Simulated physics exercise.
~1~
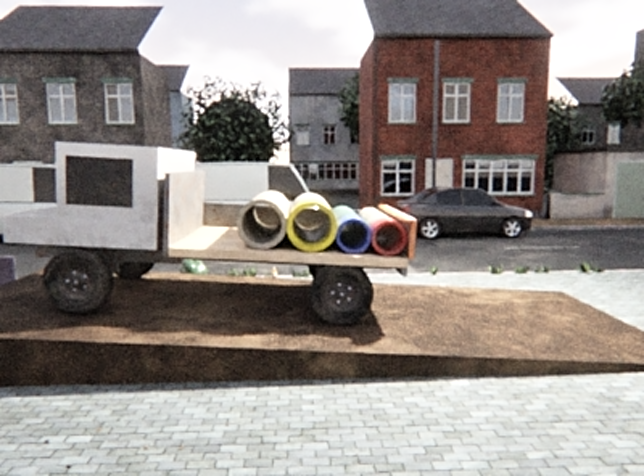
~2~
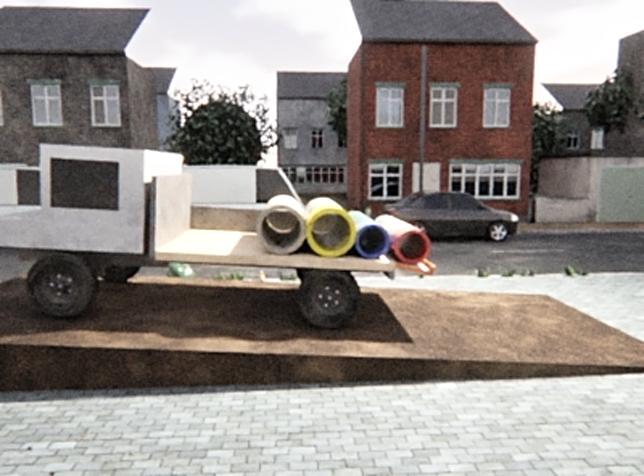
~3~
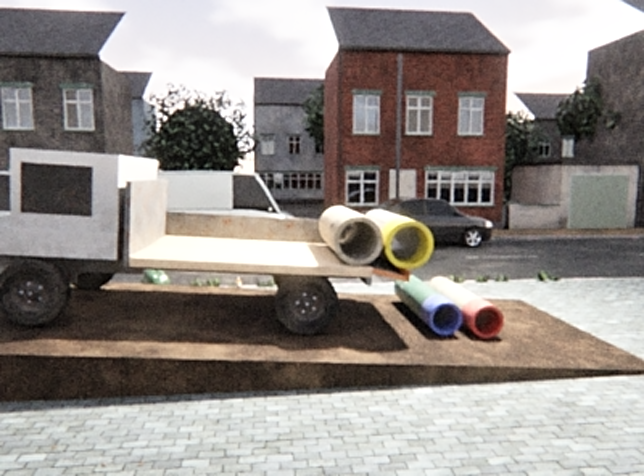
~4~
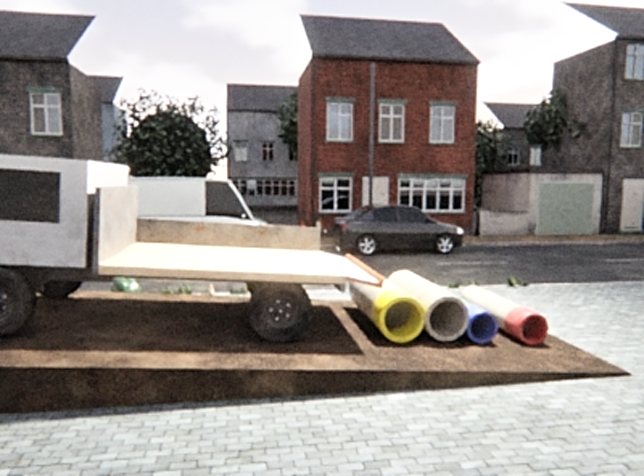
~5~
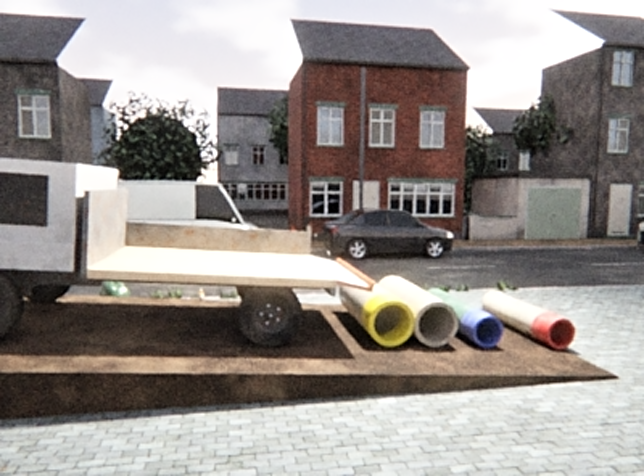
To begin with, a white pick-up stands on a brown earth slope before a row of houses, with four thick hollow pipes, grey, yellow, blue and red, side by side on its open bed. The tailgate at the right end comes down, and the pipes roll right towards it. Red and blue drop off first and land on the slope, while grey and yellow reach the tailgate. Those two then fall as well, yellow coming to lie left of grey. Red rolls a little farther right, and all four end up on the ground beside the empty bed.
